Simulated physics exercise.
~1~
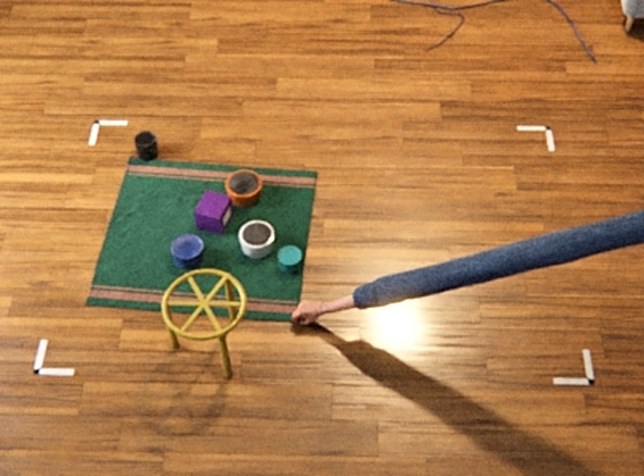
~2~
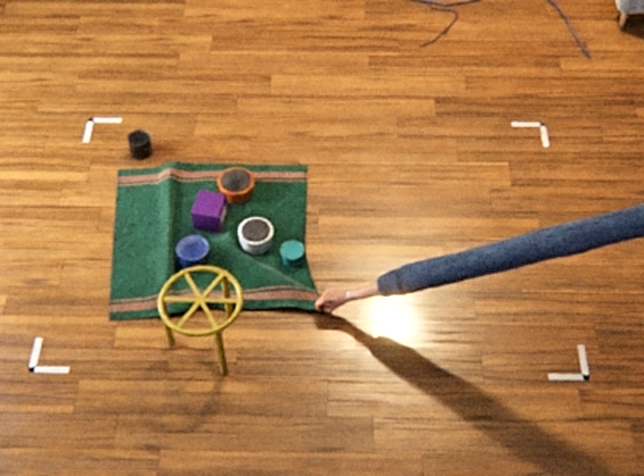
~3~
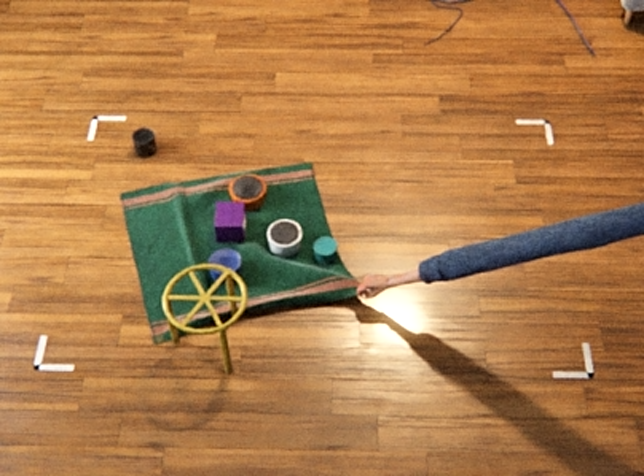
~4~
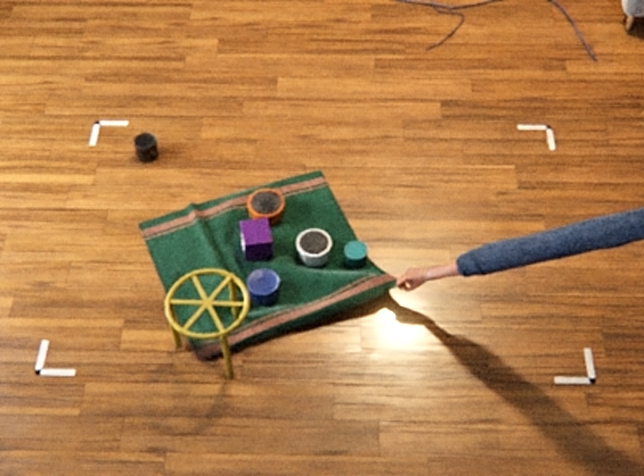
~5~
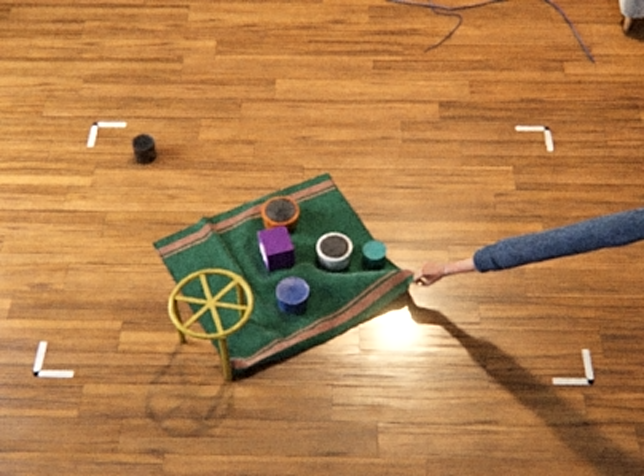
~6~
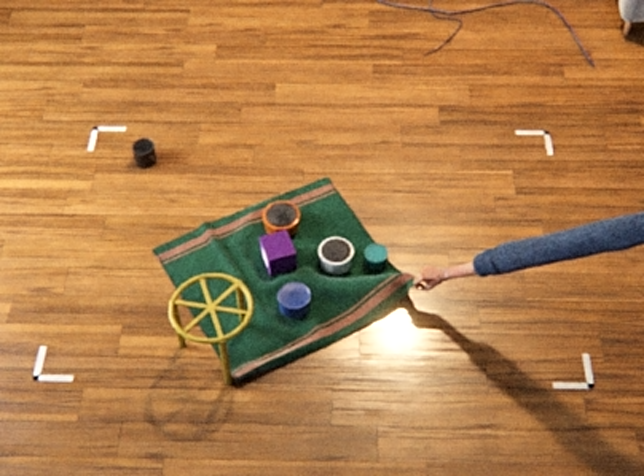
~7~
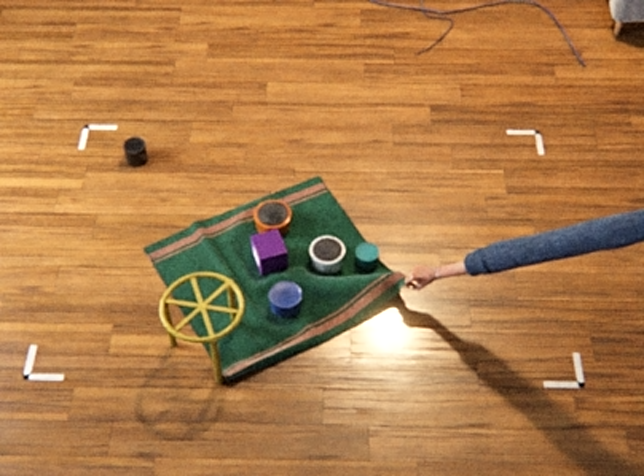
A green rug with striped ends lies on a wooden living-room floor, seen from high above, between white corner marks. On it sit an orange pot, a purple box, a white pot, a blue bucket and a teal bucket, with a yellow stool at its lower edge and a black bin by its upper left corner. A blue-sleeved arm from the right grips the lower right corner and pulls it rightward. The cloth creases and turns askew, carrying the pots, box and buckets right and somewhat down. The pulling stops, the hand still holding the corner, while the bin stays put.
